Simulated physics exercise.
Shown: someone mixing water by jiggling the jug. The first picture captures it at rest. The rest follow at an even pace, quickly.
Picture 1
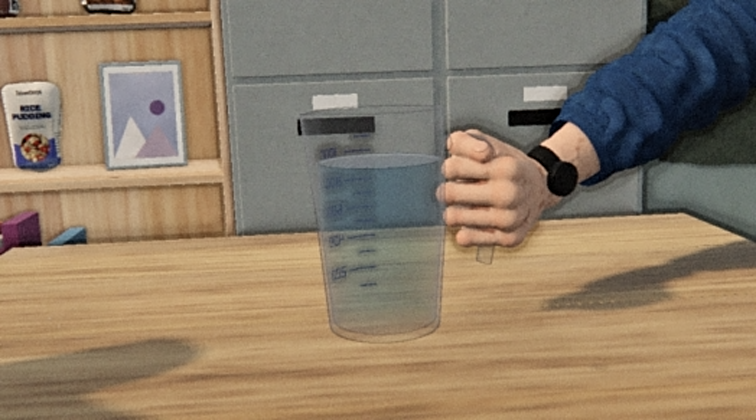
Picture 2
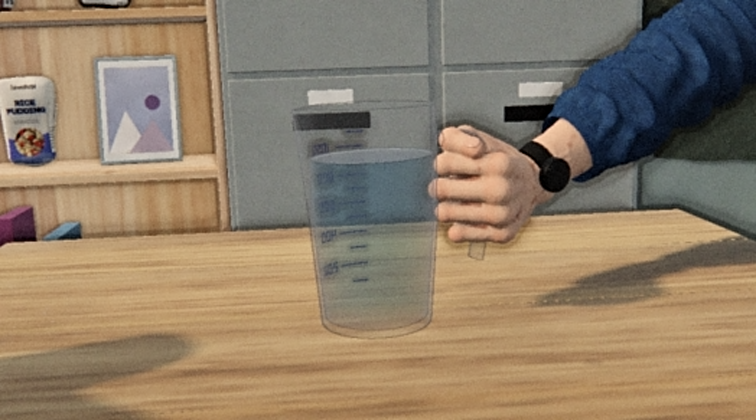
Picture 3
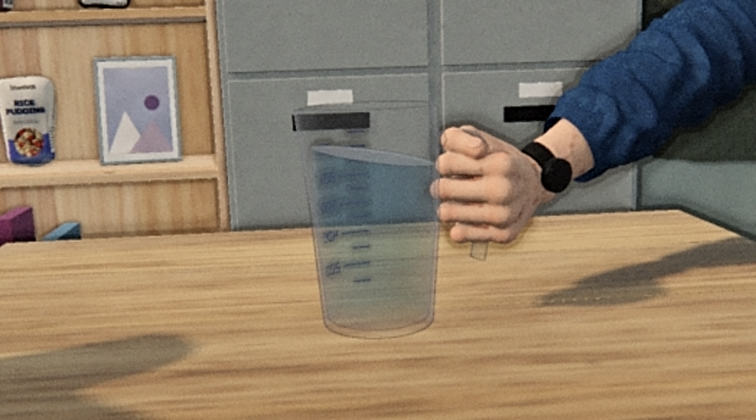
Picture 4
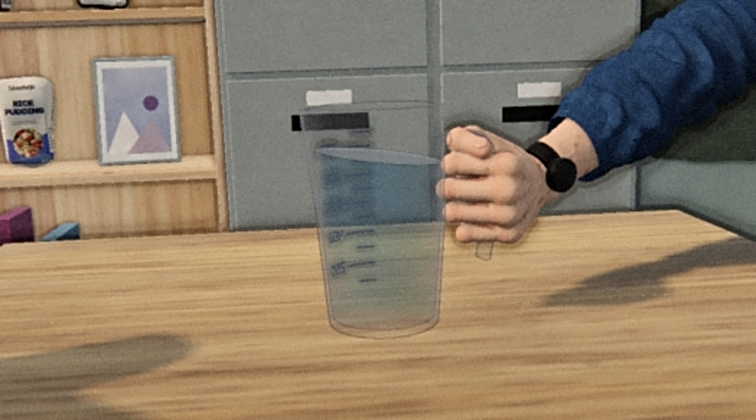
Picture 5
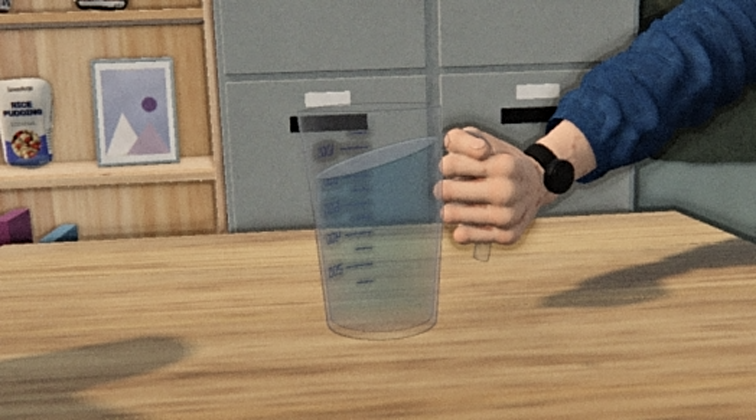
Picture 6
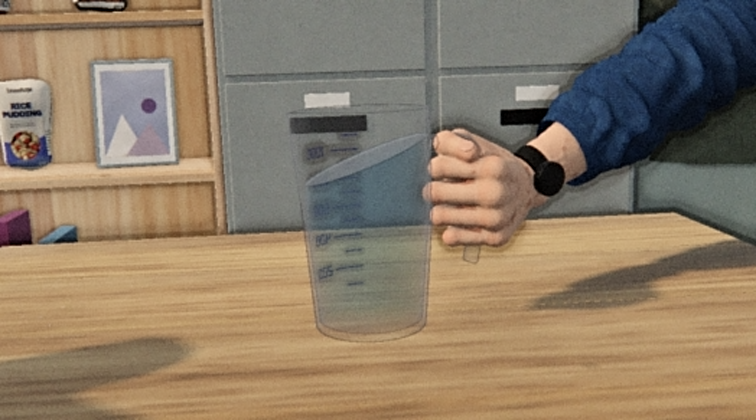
A clear jug about three quarters full of water sits still on a wooden table, gripped by a hand on its right. The hand jiggles it slightly left and right, and the water's surface tilts higher on the left, then swings to slope much higher on the right.
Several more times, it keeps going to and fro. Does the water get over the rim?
Yes. Some escapes.
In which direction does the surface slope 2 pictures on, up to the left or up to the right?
On the left-hand edge, I'd say.
Soon after, the highest wave so far goes over the rim.
In the end, the highest wave so far goes over the rim; some is on the top.
